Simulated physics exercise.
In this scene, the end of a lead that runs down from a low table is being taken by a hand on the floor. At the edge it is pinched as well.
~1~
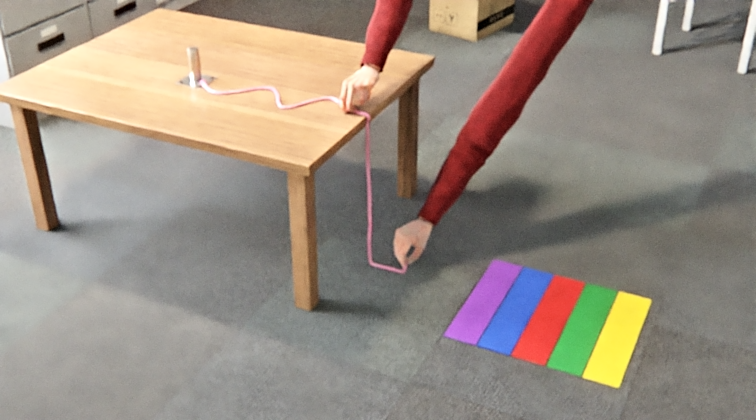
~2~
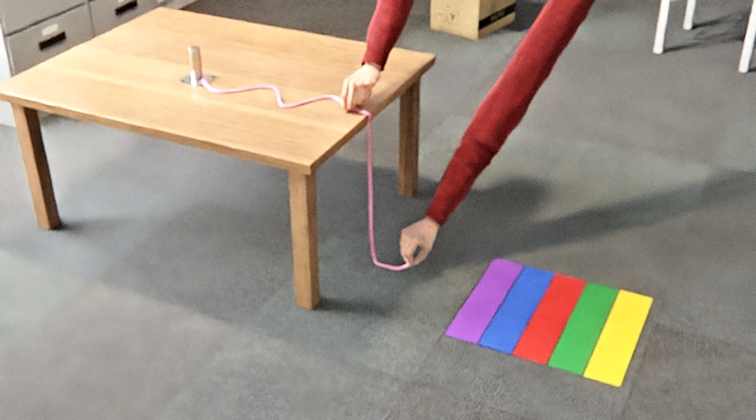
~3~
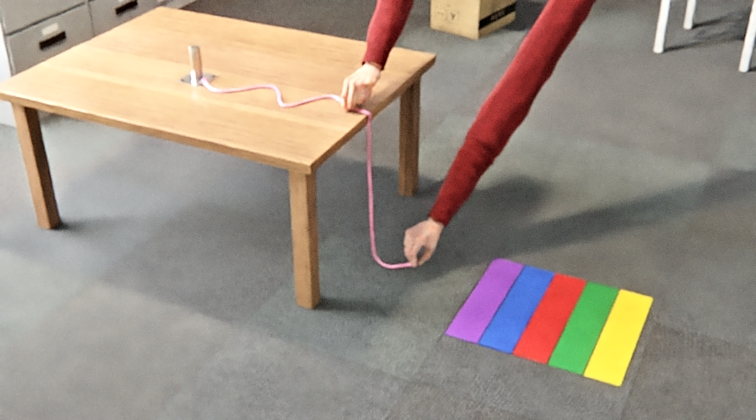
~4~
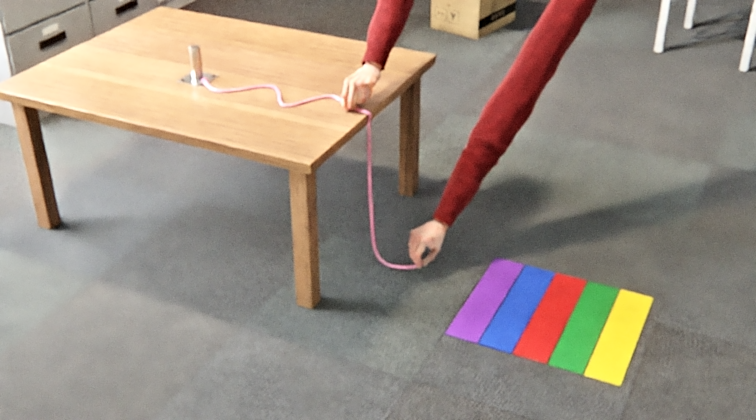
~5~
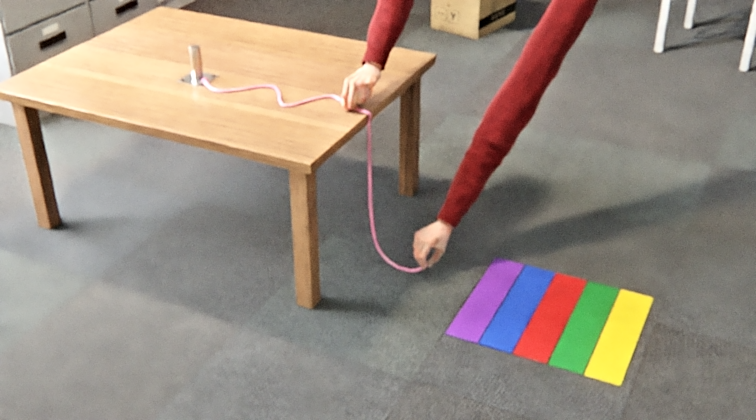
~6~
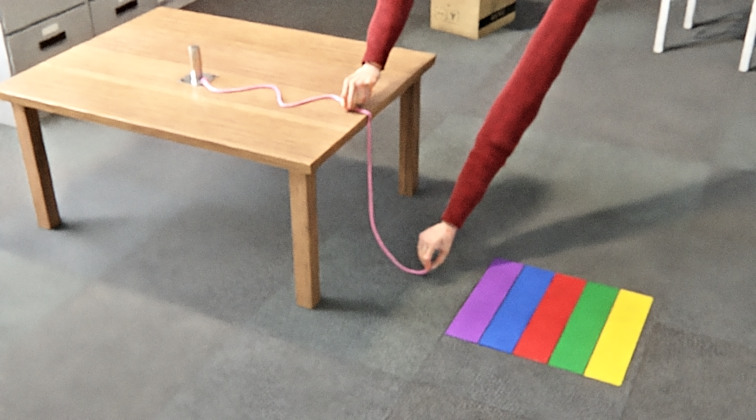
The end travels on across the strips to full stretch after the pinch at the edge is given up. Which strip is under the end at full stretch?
The green strip.
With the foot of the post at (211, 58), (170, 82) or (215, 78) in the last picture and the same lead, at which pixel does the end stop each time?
It works out at around (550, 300), (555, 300) and (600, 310) for the three tries.
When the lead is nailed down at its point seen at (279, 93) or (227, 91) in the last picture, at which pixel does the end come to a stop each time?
(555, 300), then (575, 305).
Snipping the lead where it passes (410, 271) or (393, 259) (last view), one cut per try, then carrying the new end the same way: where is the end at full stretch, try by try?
Case by case: Roughly (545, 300), then roughly (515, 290).
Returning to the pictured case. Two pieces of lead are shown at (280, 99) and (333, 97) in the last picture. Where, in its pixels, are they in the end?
The first ends at (309, 101) and the second at (372, 120).
Early on, end near (512, 289); over blue.
Midway, end near (557, 301); over red.
At the end of the slack, end near (585, 308); over green. The green one.
